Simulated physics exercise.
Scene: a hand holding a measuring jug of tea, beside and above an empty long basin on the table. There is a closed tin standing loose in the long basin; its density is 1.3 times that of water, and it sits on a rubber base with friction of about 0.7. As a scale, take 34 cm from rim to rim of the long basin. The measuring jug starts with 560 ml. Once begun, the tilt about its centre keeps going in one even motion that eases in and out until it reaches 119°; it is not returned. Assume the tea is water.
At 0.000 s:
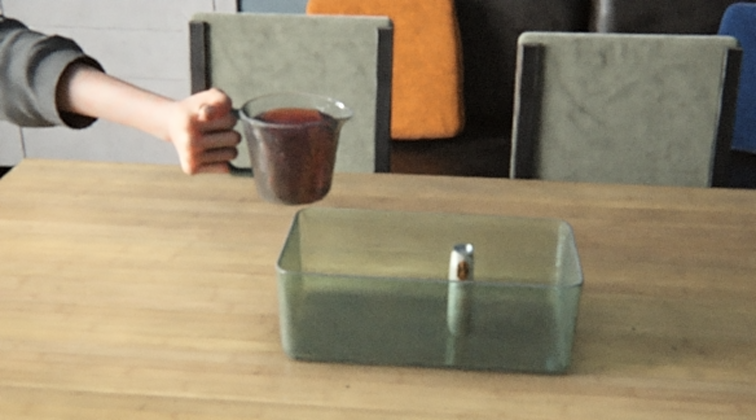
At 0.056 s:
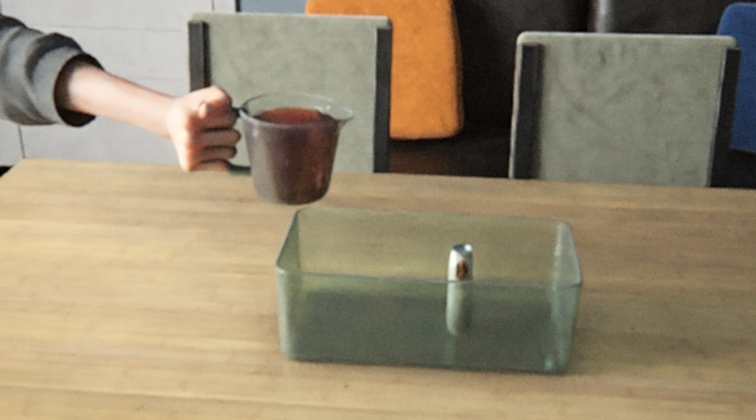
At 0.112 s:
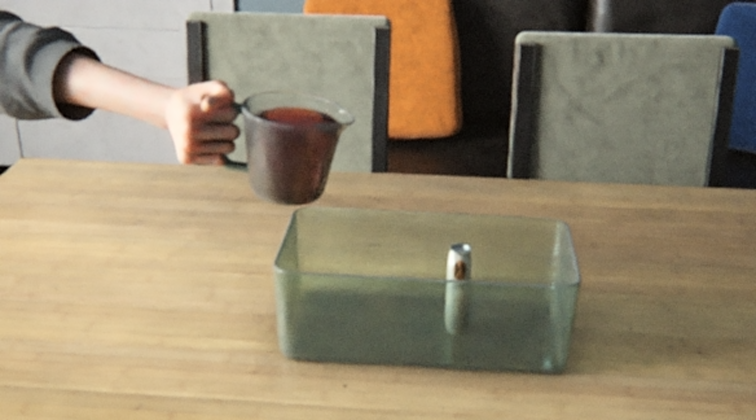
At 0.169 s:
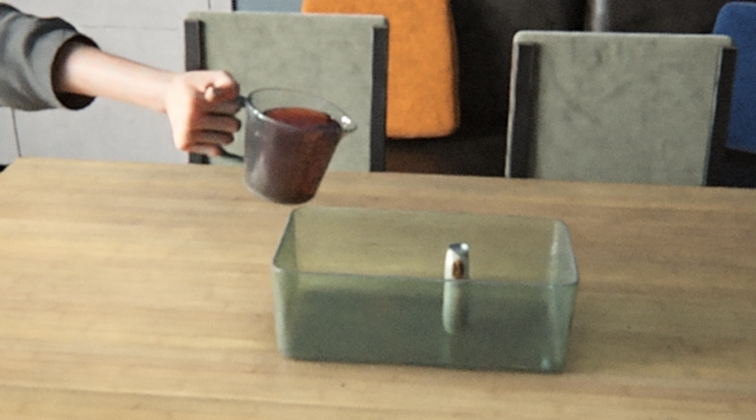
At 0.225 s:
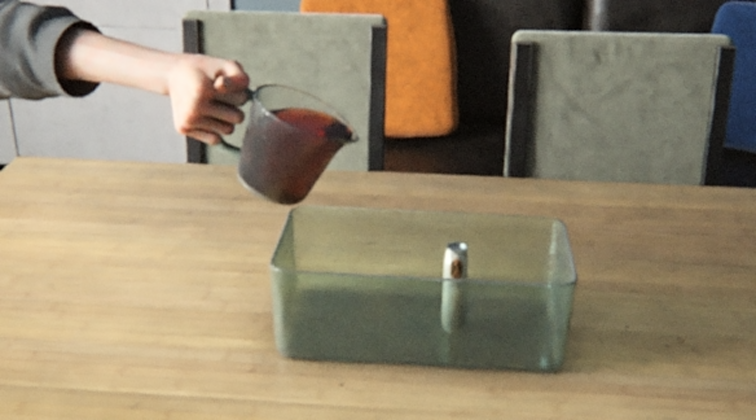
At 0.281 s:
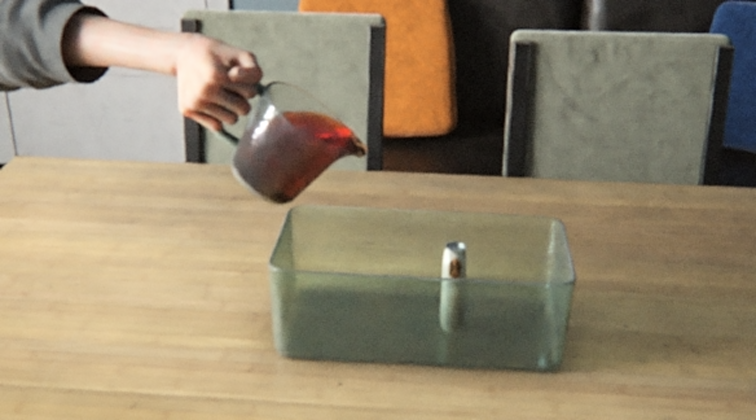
At a wooden table with two pale green chairs behind it, a hand from the left holds a clear jug of reddish-brown liquid above a greenish glass basin, where a small tin stands. The jug stays nearly upright at first, then the hand tilts it steadily rightward, and the liquid reaches its spout.
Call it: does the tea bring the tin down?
Call: Not brought down.
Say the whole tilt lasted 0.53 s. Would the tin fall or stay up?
Holds steady.
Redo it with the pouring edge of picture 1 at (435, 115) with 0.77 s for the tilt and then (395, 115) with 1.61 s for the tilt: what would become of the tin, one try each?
Trial 1 - tin tips; trial 2 - tin tips.
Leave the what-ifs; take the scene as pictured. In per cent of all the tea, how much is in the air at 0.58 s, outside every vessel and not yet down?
Roughly 22 percent.
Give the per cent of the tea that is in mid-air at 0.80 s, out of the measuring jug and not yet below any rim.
Near 2 percent.
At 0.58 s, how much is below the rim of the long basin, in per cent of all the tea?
Roughly 44 percent of it.
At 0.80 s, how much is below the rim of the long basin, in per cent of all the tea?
Roughly 96 per cent.
Then, 0.58 s in, the tilt is 102° and 33 per cent is still to pour; the tin stands where it began.
Then, 0.80 s in, the tilt is 119° and 1 per cent is still to pour; the tin stands where it began.
Then, 1.02 s in, the tilt is 119° and 0 per cent is still to pour; the tin stands where it began.
Then, 1.27 s in, the tilt is 119° and 0 per cent is still to pour; the tin stands where it began.
Finally, the tin stands where it began.
